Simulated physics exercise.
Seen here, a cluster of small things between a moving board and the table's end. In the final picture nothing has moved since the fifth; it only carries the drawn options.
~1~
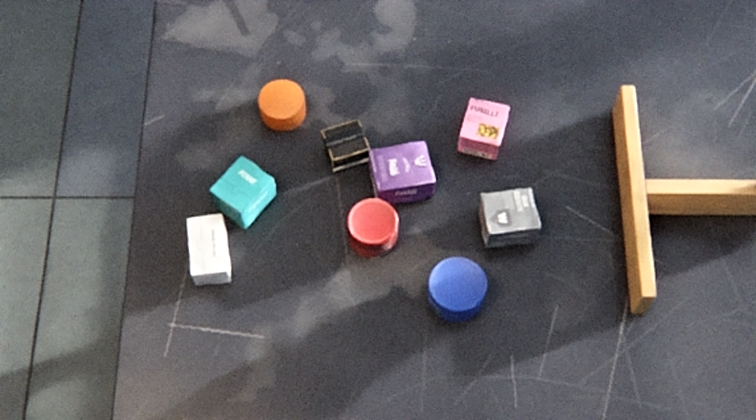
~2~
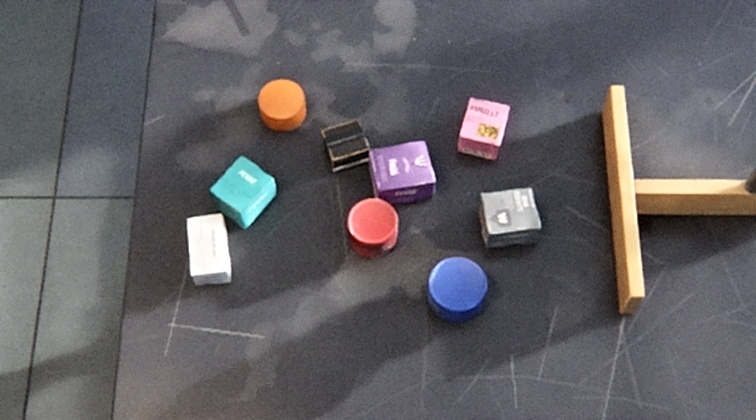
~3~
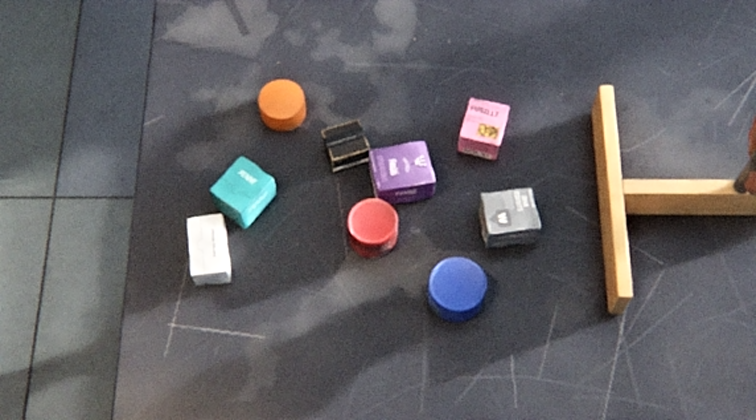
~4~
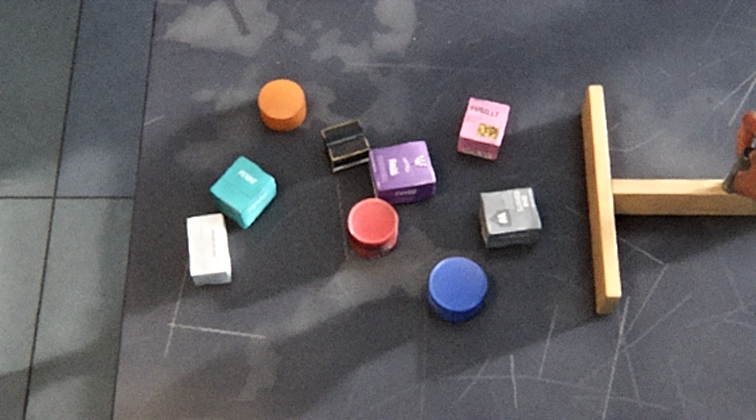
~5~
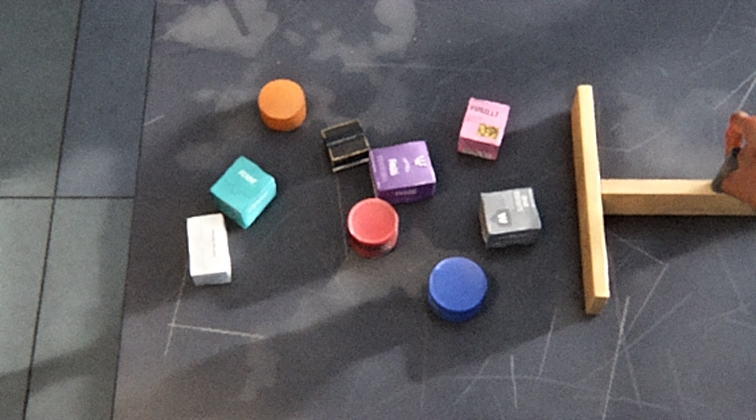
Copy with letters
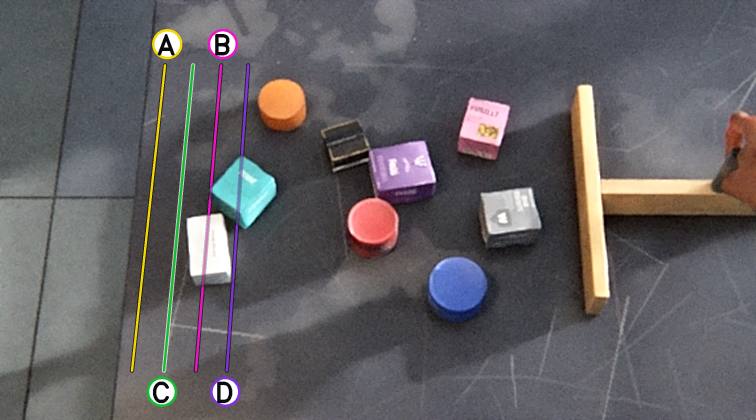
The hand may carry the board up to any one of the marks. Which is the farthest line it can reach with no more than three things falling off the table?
Stop at B.
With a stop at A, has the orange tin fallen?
No.
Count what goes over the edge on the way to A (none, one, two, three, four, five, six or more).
Six or more.
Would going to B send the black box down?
No.
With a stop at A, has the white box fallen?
Yes.
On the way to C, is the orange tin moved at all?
Yes.
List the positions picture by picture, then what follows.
Turquoise box (243, 192); white box (209, 251); purple packet (401, 174), in the first picture.
Board (627, 186); orange tin (282, 106), in the second picture.
Board (615, 186); pink packet (483, 129), in the third picture.
Board (604, 186); blue tub (457, 290), in the fourth picture.
Board (593, 186); turquoise box (243, 192); white box (209, 251); purple packet (401, 174), in the fifth picture.
On the marked copy, A at (150, 208); B at (209, 208); C at (179, 208); D at (238, 208).
With B. Early on, board (455, 186); blue tub (420, 290); pink packet (424, 132).
Further on, board (318, 186); turquoise box (195, 197); white box (195, 257).
At the end, board (209, 186); turquoise box over the edge; red tub over the edge; three fallen.
As for the rest, A drops eight; C drops five; D is within the limit but short.
